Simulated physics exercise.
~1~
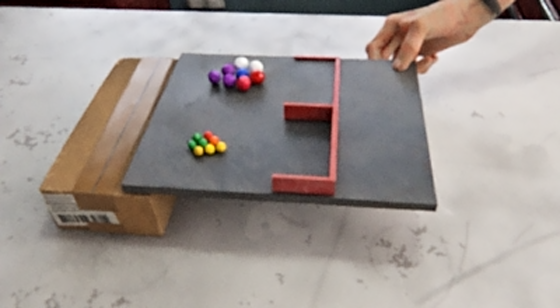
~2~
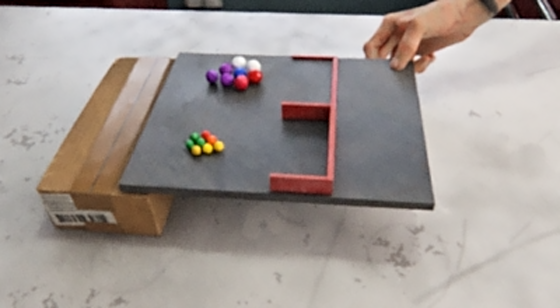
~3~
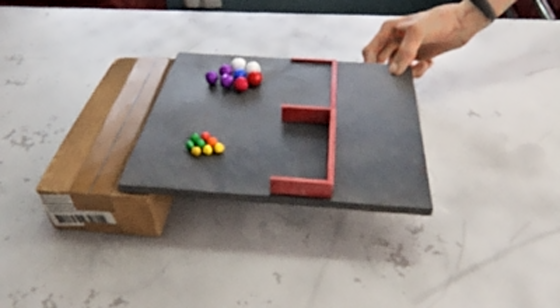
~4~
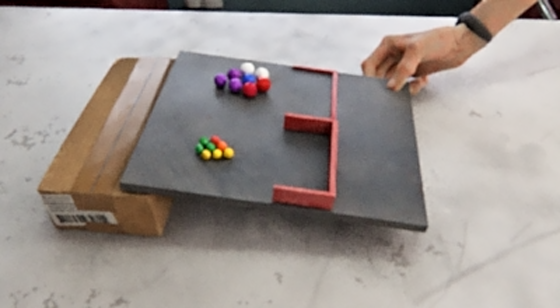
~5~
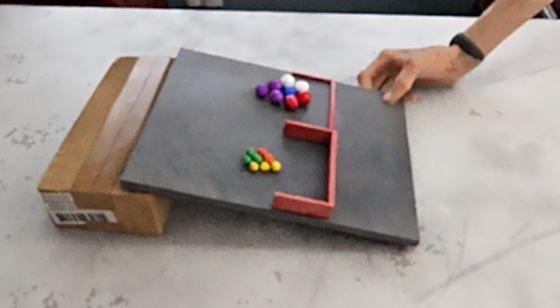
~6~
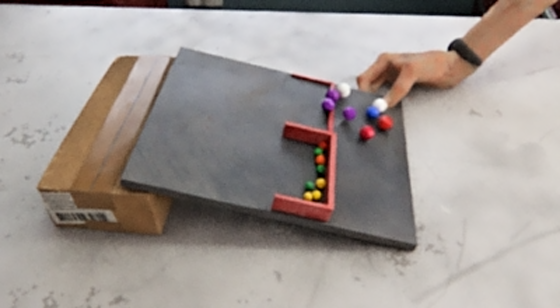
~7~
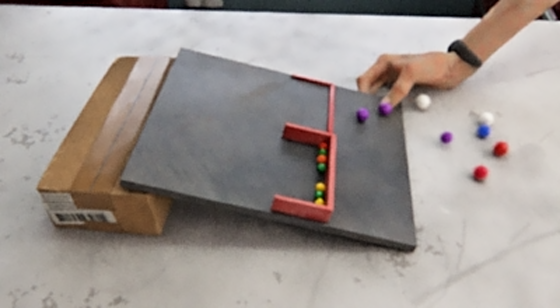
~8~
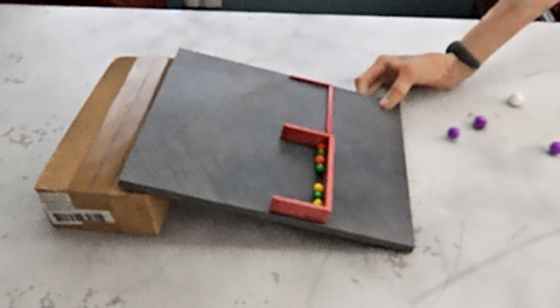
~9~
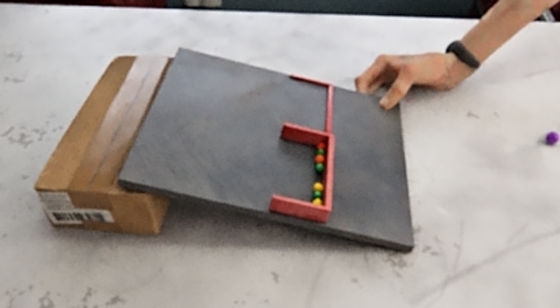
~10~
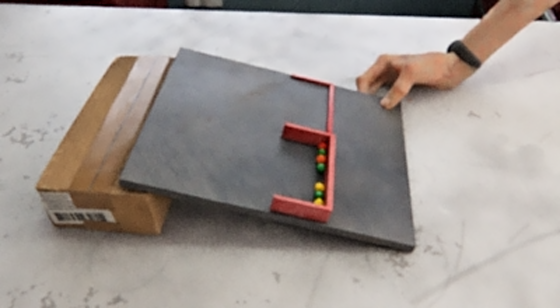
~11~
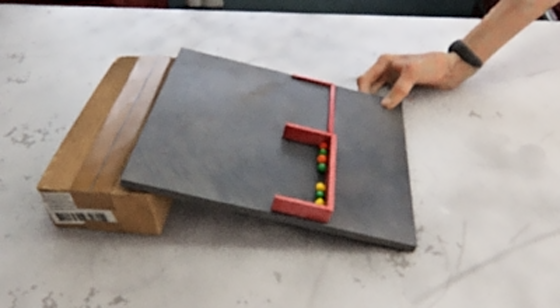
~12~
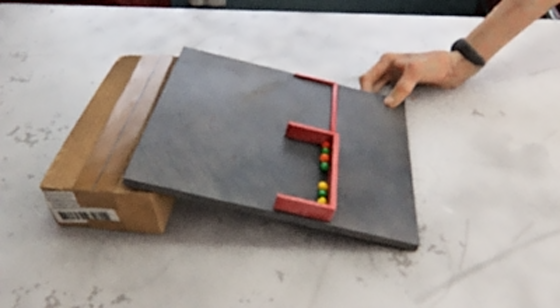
A hand lowers the right end of a dark board propped on a cardboard box, and two clusters of colourful balls roll right; the small front cluster stops inside a red barrier, while the larger back balls pass the barrier, roll off the board and leave view.
